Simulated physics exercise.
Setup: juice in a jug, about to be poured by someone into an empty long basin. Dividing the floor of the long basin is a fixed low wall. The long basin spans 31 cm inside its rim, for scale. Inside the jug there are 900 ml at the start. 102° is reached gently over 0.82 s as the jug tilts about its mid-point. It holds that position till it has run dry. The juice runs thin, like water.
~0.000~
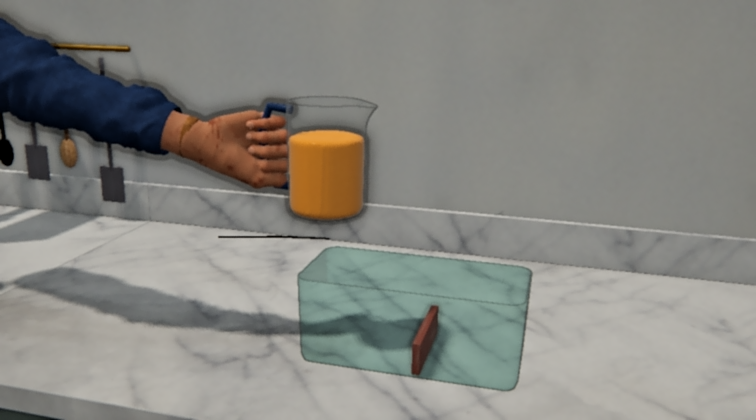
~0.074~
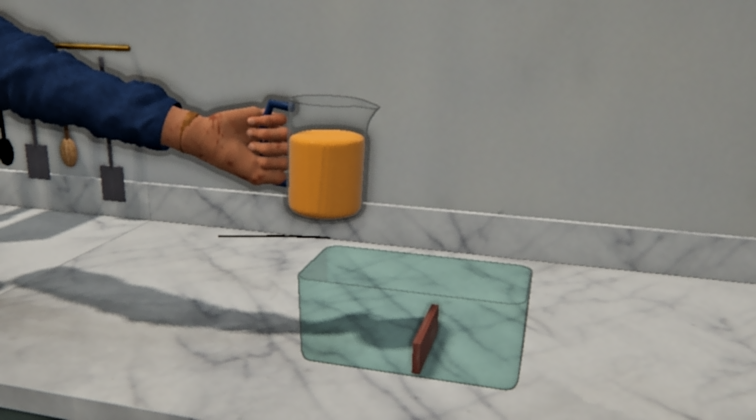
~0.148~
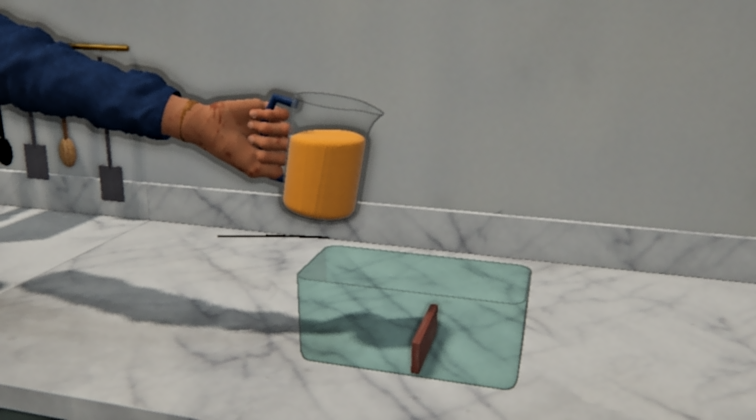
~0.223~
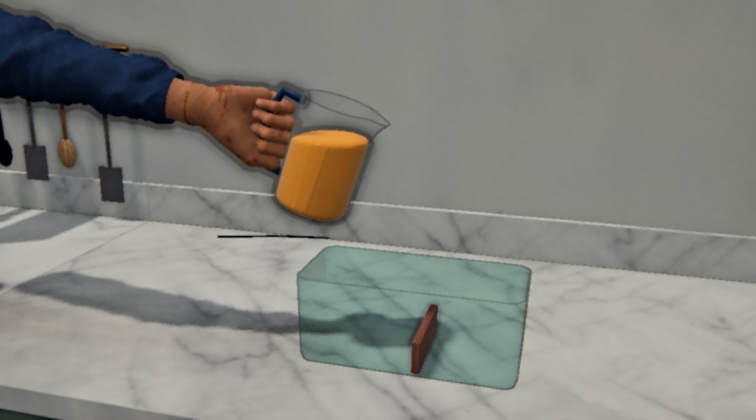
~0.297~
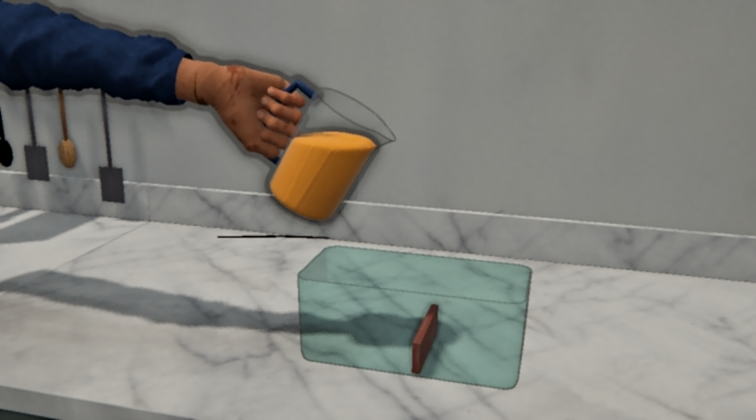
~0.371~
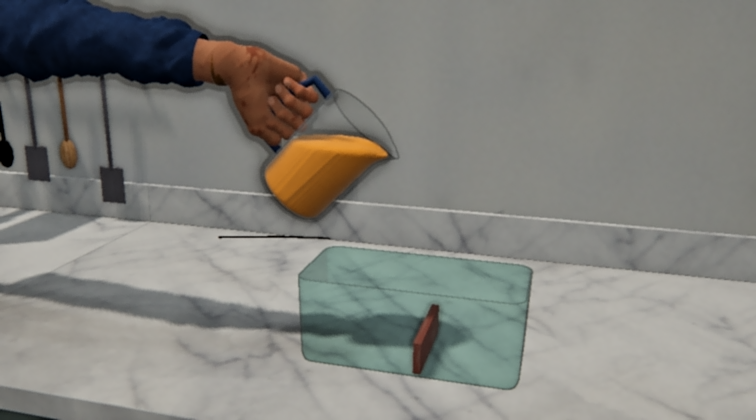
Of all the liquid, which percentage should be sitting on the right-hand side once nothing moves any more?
Around 72 per cent should be sitting there.
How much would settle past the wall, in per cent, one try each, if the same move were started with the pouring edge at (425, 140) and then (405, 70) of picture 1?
I'd say 85 percent on the first go, 85 percent on the next.
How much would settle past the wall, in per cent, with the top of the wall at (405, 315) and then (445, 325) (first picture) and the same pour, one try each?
It comes to 95 per cent, and then 20 per cent.
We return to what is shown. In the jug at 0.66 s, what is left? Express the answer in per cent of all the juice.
Still held: Roughly 74 % of the total.
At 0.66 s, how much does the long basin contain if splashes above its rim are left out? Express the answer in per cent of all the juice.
Some 7 per cent.
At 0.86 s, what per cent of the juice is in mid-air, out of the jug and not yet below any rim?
Airborne fraction: Approx. 20 %.
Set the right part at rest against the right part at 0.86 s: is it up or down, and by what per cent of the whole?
A gain, roughly 32.
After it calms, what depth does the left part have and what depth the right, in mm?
10 mm left, 36 mm right.
Then, 0.66 s in, the tilt is 92° and 75 per cent is still to pour, 1 is left of the wall and 6 right of it.
Then, 0.86 s in, the tilt is 102° and 29 per cent is still to pour, 11 is left of the wall and 40 right of it.
Then, 1.08 s in, the tilt is 102° and 8 per cent is still to pour, 17 is left of the wall and 68 right of it.
Then, 1.32 s in, the tilt is 102° and 2 per cent is still to pour, 25 is left of the wall and 72 right of it.
Finally, 27 per cent lies left of the wall, 72 right of it and 1 outside.
